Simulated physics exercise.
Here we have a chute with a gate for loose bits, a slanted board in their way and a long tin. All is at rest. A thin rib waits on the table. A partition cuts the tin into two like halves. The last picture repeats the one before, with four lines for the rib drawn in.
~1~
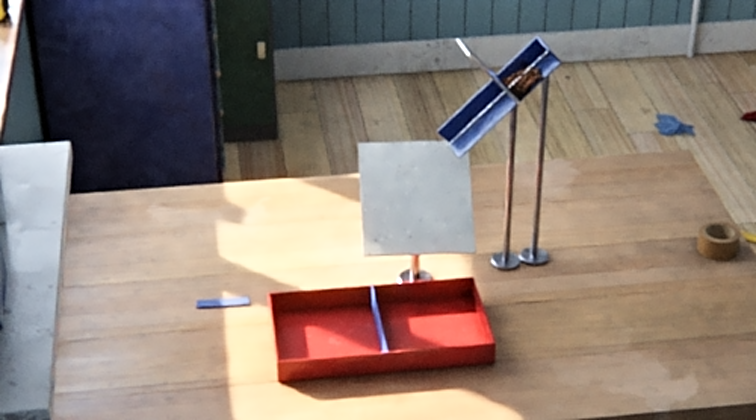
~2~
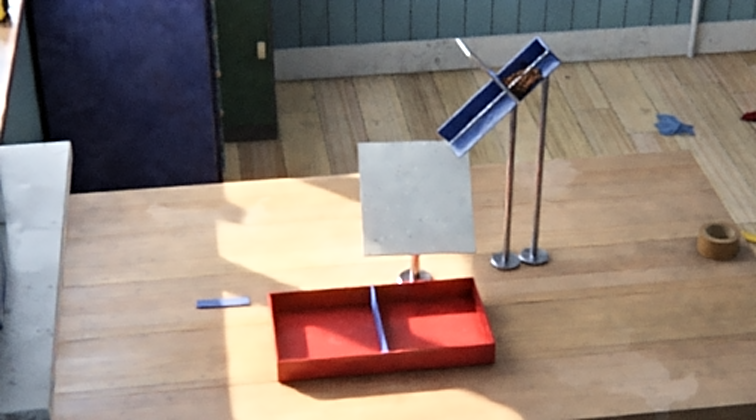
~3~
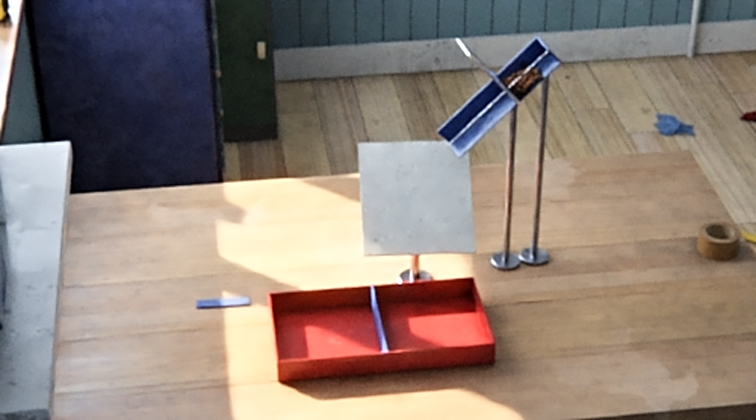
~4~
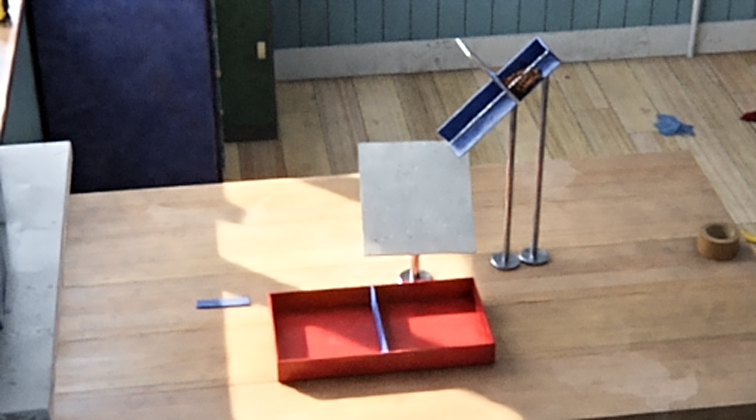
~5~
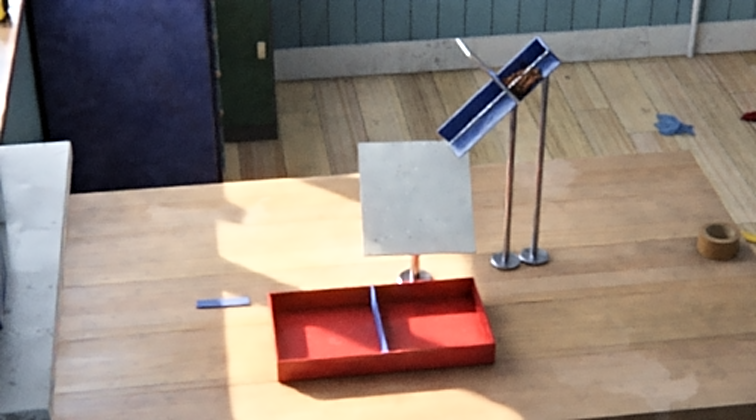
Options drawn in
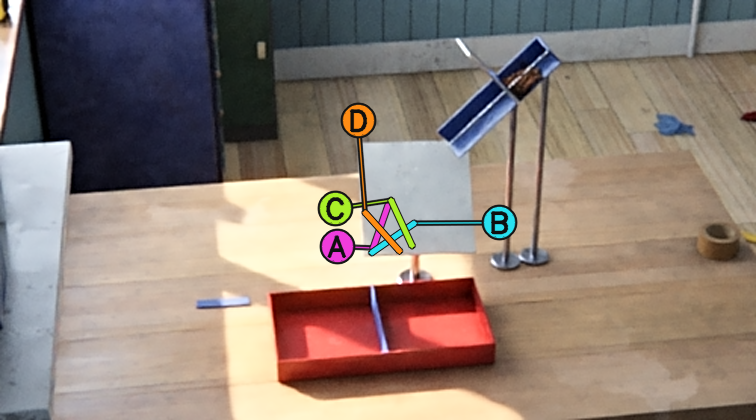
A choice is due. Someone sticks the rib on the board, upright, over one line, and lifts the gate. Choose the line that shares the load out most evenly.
A beats the others.
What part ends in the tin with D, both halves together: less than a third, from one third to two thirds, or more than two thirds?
More than two thirds.
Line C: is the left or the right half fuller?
The right half.
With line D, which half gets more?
More lands on the right.
On the marked copy, line A from (389, 201) to (373, 248); line B from (414, 223) to (371, 252); line C from (391, 200) to (412, 245); line D from (365, 212) to (399, 251).
For line A, of what is caught, roughly half in the left half, roughly half in the right.
For line B, of what is caught, the larger part in the left half, roughly a quarter in the right.
For line C, of what is caught, just a few in the left half, almost all in the right.
For line D, of what is caught, not one piece in the left half, every piece in the right.
